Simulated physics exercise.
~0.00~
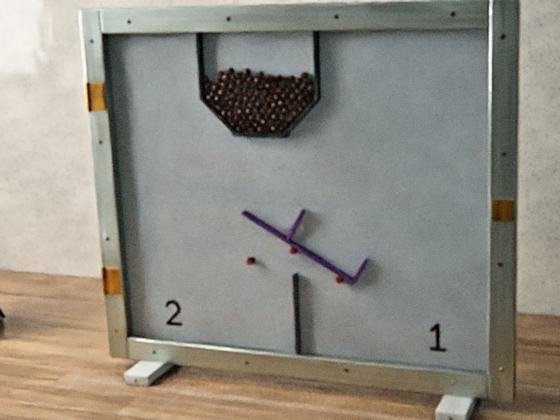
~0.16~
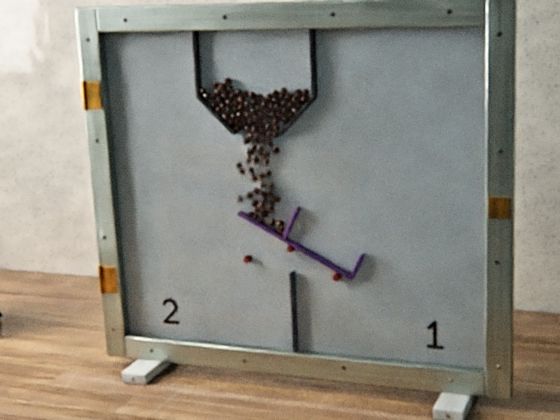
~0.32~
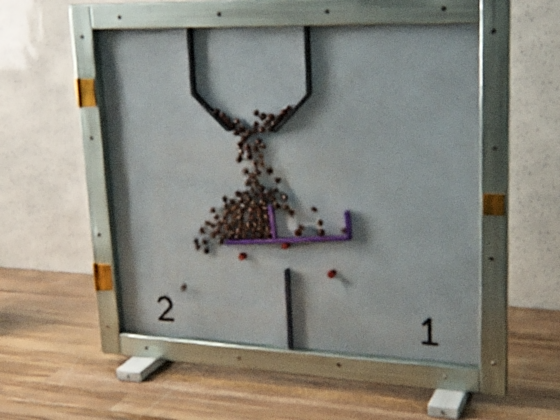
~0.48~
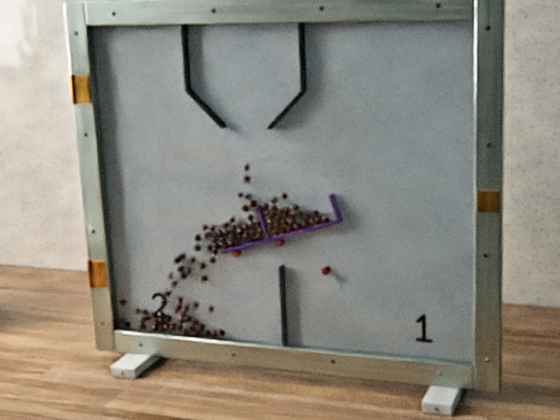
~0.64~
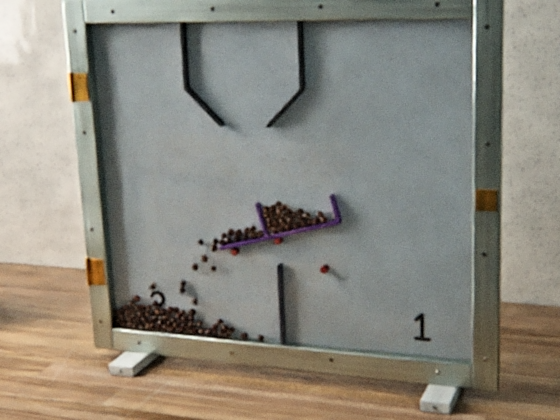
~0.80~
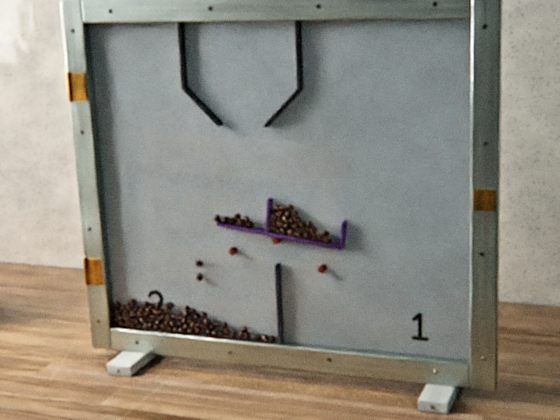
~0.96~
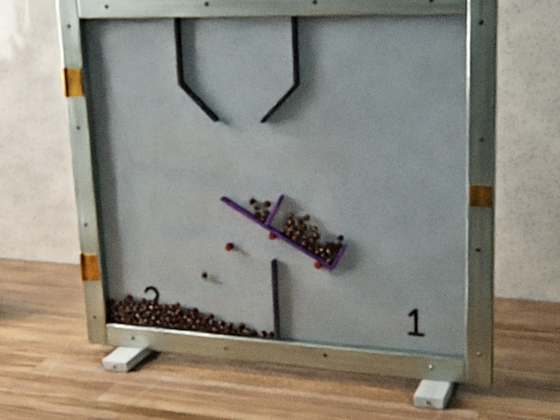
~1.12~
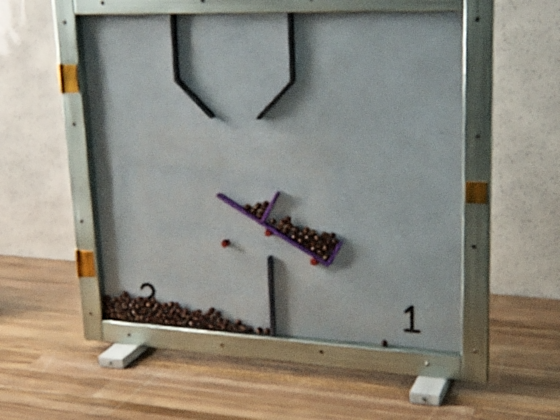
Dark wooden beads sit packed in a hopper at the top of a see-through upright case, above a purple tray tilted down to the right. They pour out onto the tray's left part, heaping against its middle divider, and the tray swings until its left end is lower. Beads spill off that end into the left bin, while others gather on the tray's right part. Once the hopper is empty and the spill thins, the tray tips back down to the right. It rests there holding some beads, with most in the left bin and next to none in the right.
